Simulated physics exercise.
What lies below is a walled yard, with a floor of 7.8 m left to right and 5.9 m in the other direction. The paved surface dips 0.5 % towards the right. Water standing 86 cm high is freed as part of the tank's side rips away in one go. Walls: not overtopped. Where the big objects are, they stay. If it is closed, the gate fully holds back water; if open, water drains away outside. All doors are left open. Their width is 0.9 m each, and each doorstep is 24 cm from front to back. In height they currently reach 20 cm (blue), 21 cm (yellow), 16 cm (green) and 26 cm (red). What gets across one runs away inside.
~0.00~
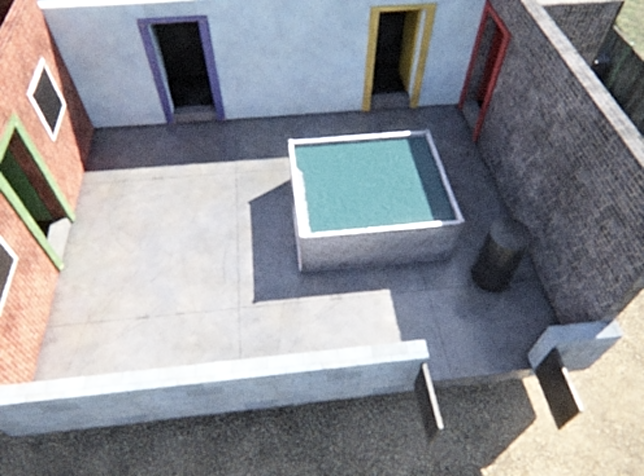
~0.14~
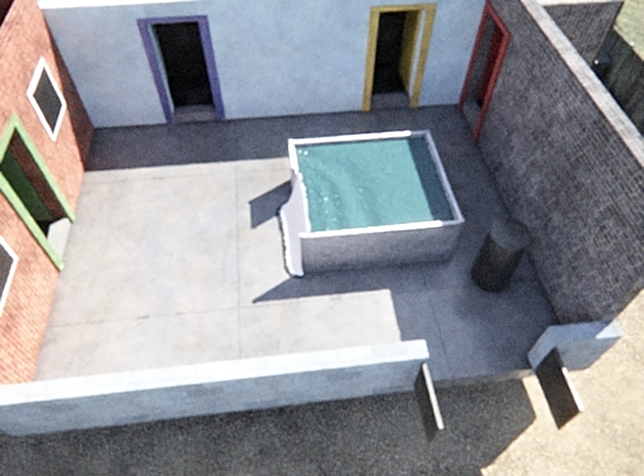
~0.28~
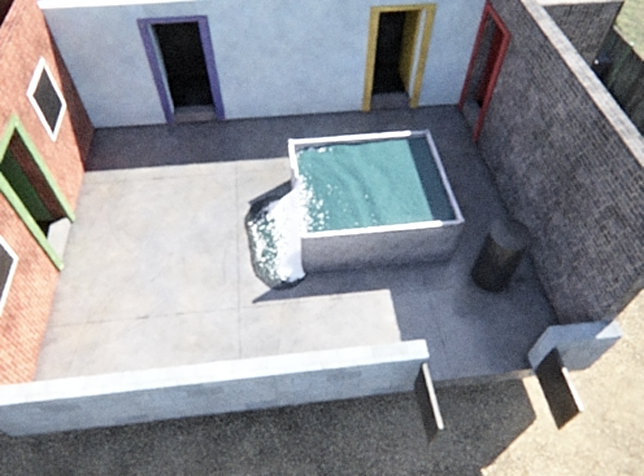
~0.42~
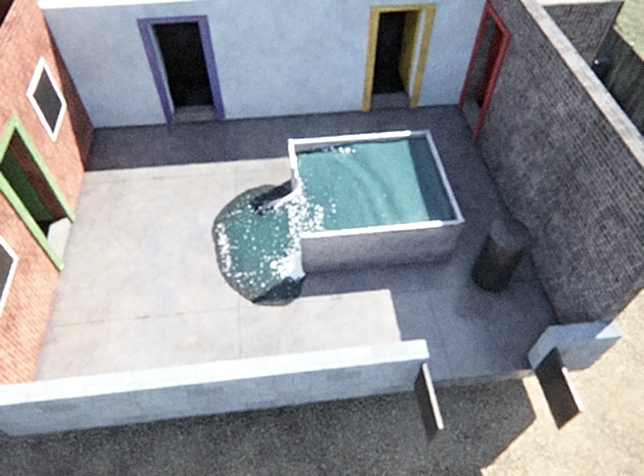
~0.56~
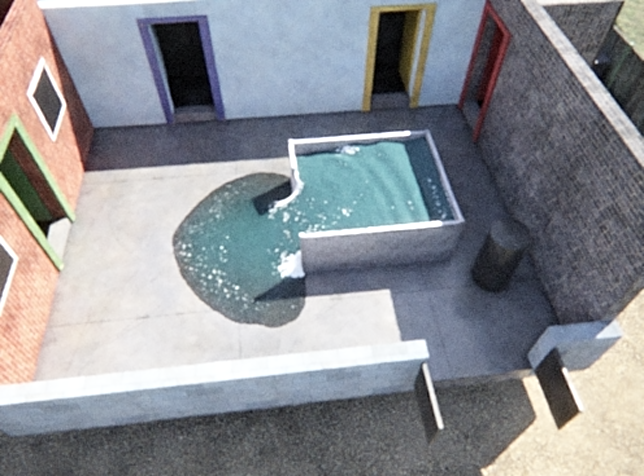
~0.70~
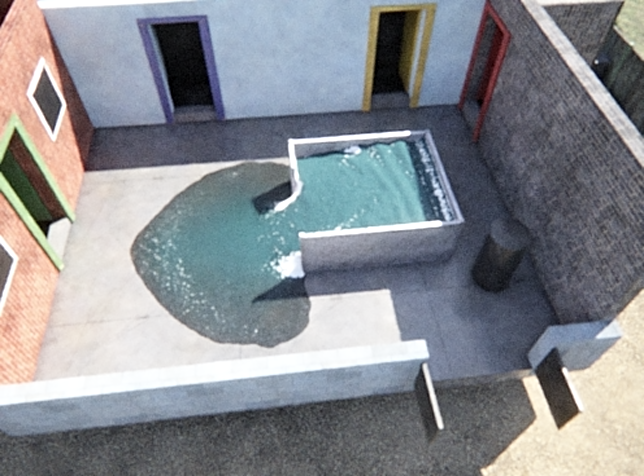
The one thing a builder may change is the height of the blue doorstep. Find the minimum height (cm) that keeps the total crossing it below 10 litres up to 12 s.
The minimum is roughly 15 cm.
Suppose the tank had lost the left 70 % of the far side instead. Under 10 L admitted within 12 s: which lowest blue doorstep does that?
About 15 centimetres.
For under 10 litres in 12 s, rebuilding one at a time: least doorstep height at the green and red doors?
You'd want about 32 centimetres at green and about 17 centimetres at red.
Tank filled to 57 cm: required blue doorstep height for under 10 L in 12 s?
I'd go with near 9.5 cm then.
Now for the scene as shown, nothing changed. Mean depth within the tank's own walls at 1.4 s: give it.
Around 55 centimetres.
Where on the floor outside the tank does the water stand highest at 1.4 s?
Check close to (290, 247).
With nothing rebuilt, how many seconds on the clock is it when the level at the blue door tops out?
About 6.0 seconds.
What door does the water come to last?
Last in order comes the red door.
After 1.4 s water covers 40 % of the floor, deepest (44 cm) near (290, 247); it has not reached the blue door.
After 3.0 s water covers 45 % of the floor, deepest (40 cm) near (54, 296); 2 cm at the blue door, 0 litres in over its 20 cm doorstep.
After 12.0 s water covers 95 % of the floor, deepest (17 cm) near (555, 317); 9 cm at the blue door, 1 litre in over its 20 cm doorstep.
At the blue door as built, the water arrived by 1.9 s and peaked near 19 cm at 5.8 s.
With a doorstep of 13.5 cm, 21 litres would have come in within the 12 s; with 18.5 cm, 2 litres. So under 10 litres takes about 15 cm.
